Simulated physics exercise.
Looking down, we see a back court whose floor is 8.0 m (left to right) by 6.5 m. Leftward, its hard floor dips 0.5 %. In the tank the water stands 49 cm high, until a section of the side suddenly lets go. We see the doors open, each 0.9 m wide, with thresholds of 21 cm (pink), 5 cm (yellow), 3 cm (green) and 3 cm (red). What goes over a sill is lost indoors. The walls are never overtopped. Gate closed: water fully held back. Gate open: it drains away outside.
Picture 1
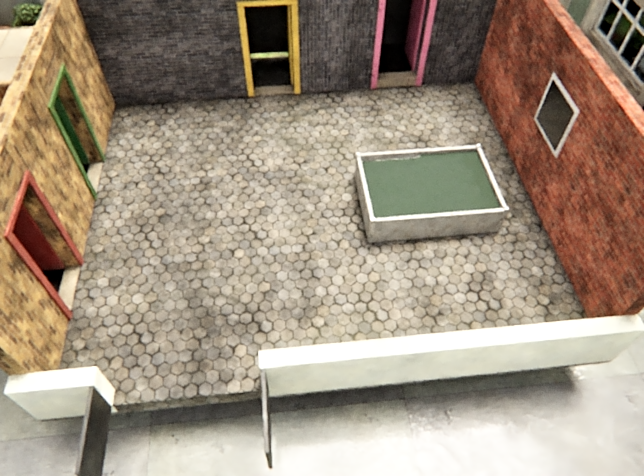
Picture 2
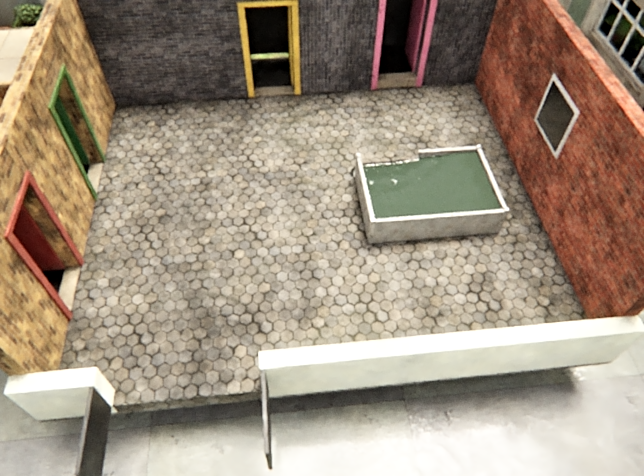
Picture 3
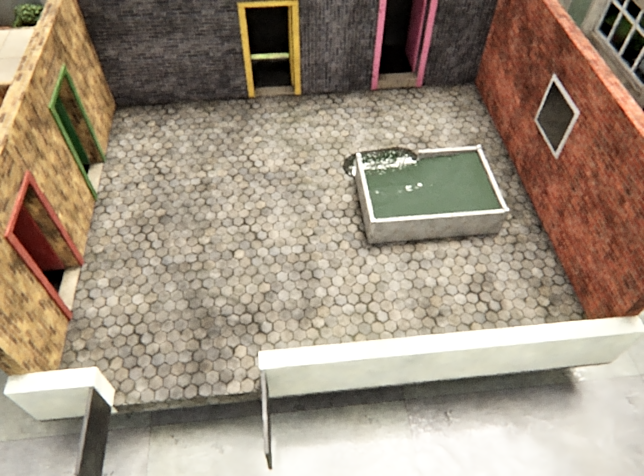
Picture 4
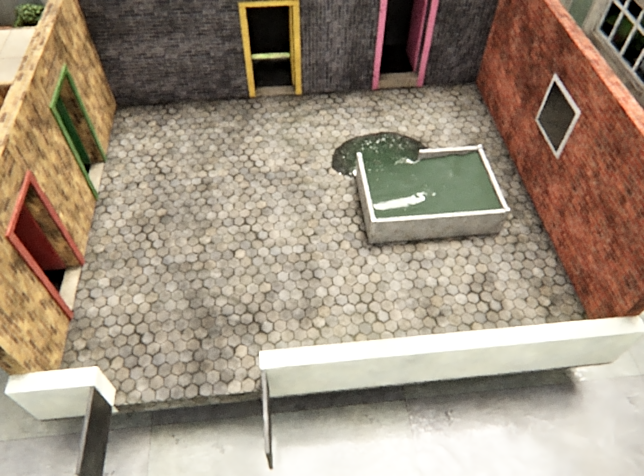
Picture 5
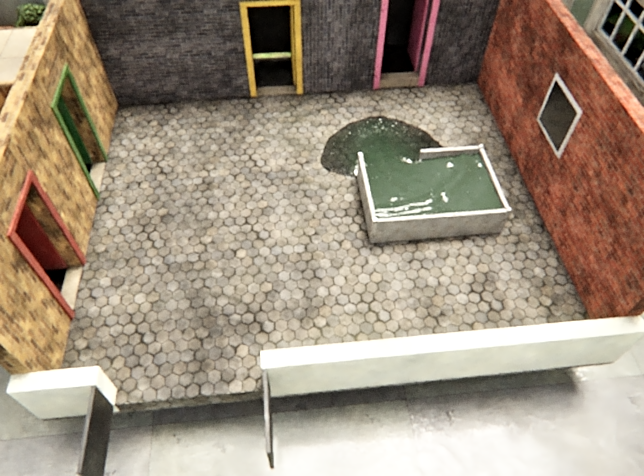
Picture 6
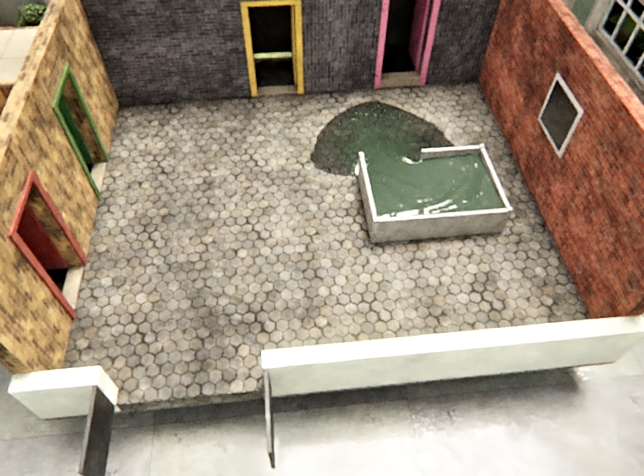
Dark green water pours from a pale-rimmed rectangular tank through a gap at its far left corner, in a walled courtyard of grey hexagonal paving seen from above. Tan brick with red and green door surrounds stands left, dark brick with yellow and pink doorways behind, and red brick with a square window right. The water ripples, then spreads backward and leftward in a widening rounded pool, while the view stays almost still.
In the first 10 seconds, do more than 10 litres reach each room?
The pink door never breaches the limit. The yellow door breaches the limit. The green door breaches the limit. The red door never breaches the limit.
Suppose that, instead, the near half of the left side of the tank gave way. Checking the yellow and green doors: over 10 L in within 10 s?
Yellow short, green beyond.
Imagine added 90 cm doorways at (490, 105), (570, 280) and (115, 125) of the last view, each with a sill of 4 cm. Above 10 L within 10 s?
More, less, more.
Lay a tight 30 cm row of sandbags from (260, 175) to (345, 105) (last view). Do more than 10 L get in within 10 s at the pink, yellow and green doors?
Result - pink: No, not exceeded, yellow: No, not exceeded, green: No, not exceeded.
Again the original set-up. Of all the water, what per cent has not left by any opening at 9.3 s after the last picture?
It comes to near 94 per cent.
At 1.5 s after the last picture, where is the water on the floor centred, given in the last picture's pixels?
Close to (390, 158) in the last picture.
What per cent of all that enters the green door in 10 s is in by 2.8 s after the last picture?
I'd put it at about 0 per cent by that point.
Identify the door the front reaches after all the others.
Looks like the red door.
Then, 0.7 s after the last picture water covers 15 % of the floor and is deepest (26 cm) near (377, 168); pink door 15 cm at the sill, 0 L in, yellow door not reached, green door not reached, red door not reached.
Then, 1.5 s after the last picture water covers 20 % of the floor and is deepest (24 cm) near (351, 95); pink door 18 cm at the sill, 0 L in, yellow door 13 cm at the sill, 8 L in, green door not reached, red door not reached.
Then, 2.8 s after the last picture water covers 30 % of the floor and is deepest (18 cm) near (468, 82); pink door 14 cm at the sill, 0 L in, yellow door 9 cm at the sill, 36 L in, green door not reached, red door not reached.
Then, 5.3 s after the last picture water covers 50 % of the floor and is deepest (12 cm) near (116, 121); pink door 7 cm at the sill, 0 L in, yellow door 6 cm at the sill, 51 L in, green door 6 cm at the sill, 5 L in, red door not reached.
Then, 9.3 s after the last picture water covers 70 % of the floor and is deepest (8 cm) near (115, 126); pink door 4 cm at the sill, 0 L in, yellow door 4 cm at the sill, 54 L in, green door 6 cm at the sill, 26 L in, red door 3 cm at the sill, 0 L in.
